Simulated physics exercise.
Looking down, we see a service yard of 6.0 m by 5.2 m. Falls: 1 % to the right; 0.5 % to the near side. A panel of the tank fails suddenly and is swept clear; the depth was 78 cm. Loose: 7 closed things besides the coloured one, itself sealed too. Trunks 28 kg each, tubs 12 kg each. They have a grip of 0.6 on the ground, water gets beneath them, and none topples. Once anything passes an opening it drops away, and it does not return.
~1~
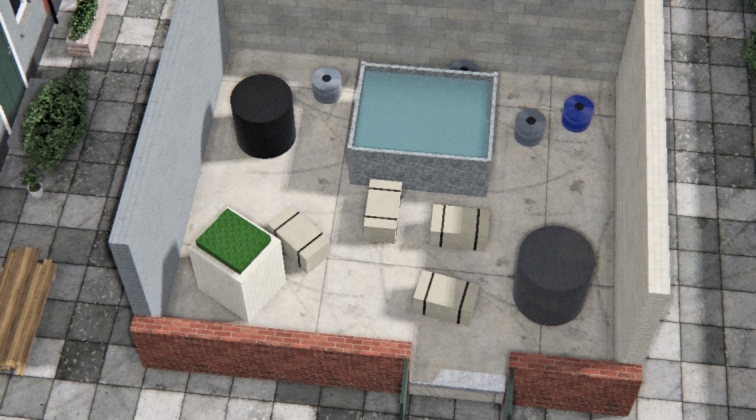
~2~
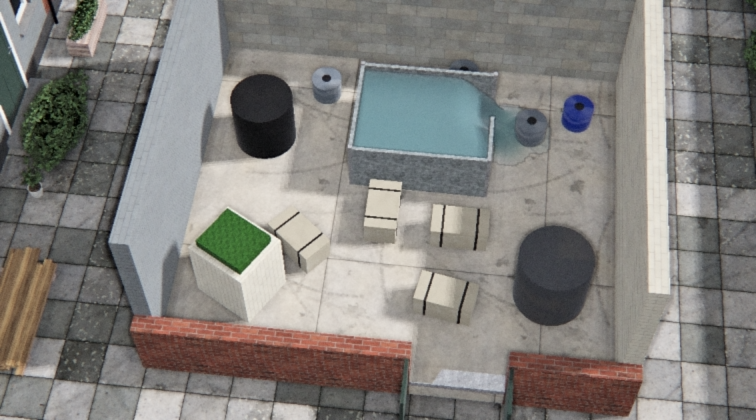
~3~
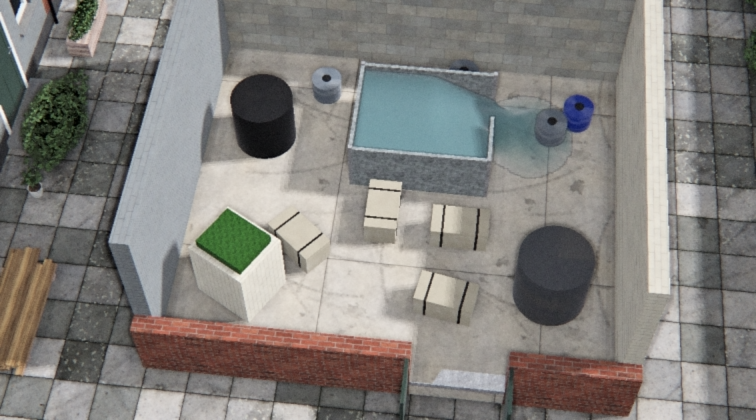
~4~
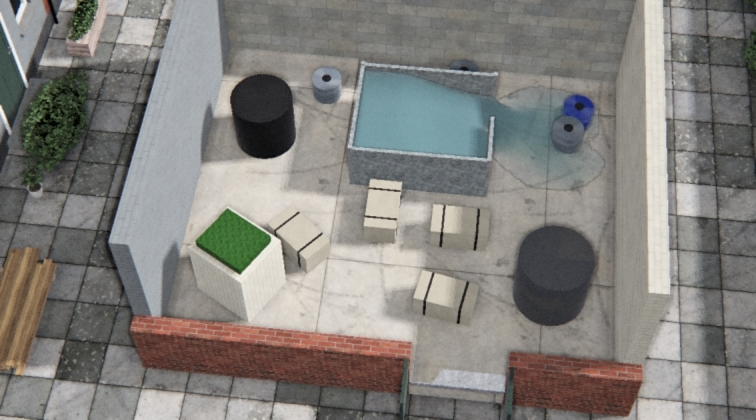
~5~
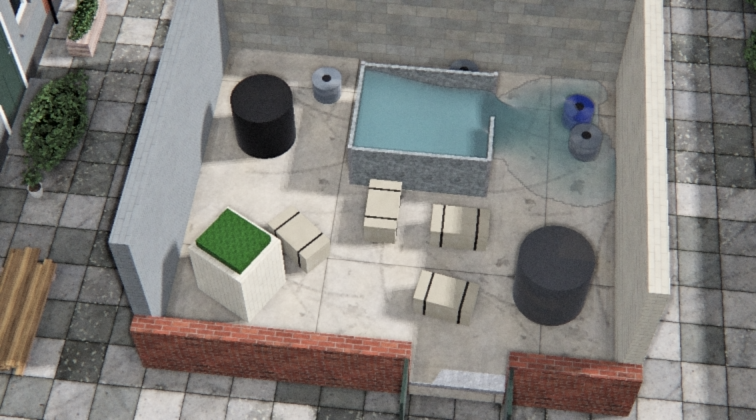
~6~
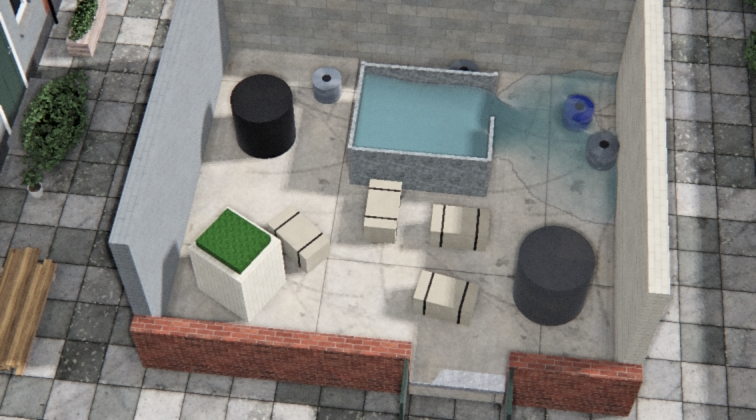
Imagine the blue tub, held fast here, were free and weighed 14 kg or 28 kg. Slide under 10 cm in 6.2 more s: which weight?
Neither option works.
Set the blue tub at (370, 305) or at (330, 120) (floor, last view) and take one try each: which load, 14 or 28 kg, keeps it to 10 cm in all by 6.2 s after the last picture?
First spot: Needs the heavier mass; second spot: Light mass works.
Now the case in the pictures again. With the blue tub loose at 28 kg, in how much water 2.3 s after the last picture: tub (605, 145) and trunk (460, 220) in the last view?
Depth approx. 6 cm / 4 cm.
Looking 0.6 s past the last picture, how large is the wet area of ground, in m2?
About 8.0 m2 is covered.
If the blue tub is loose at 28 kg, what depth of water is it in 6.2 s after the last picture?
About 13 cm.
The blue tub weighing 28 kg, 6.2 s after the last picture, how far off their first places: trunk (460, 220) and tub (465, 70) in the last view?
So the first is off by 40 centimetres, the second by 350 centimetres.
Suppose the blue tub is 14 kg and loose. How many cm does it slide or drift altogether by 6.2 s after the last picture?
Around 400 cm in total.
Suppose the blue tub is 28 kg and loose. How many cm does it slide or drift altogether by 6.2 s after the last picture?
The distance adds up to about 350 cm.
Then, 0.6 s after the last picture the blue tub would be 44 cm from its start with 14 kg and 45 cm from its start with 28 kg; 35 cm of water round it then.
Then, 2.3 s after the last picture the blue tub would be 55 cm from its start with 14 kg and 26 cm from its start with 28 kg; 26 cm of water round it then.
Then, 4.2 s after the last picture the blue tub would be 124 cm from its start with 14 kg and 90 cm from its start with 28 kg; 19 cm of water round it then.
Then, 6.2 s after the last picture the blue tub would be 291 cm from its start with 14 kg and 181 cm from its start with 28 kg; 13 cm of water round it then.
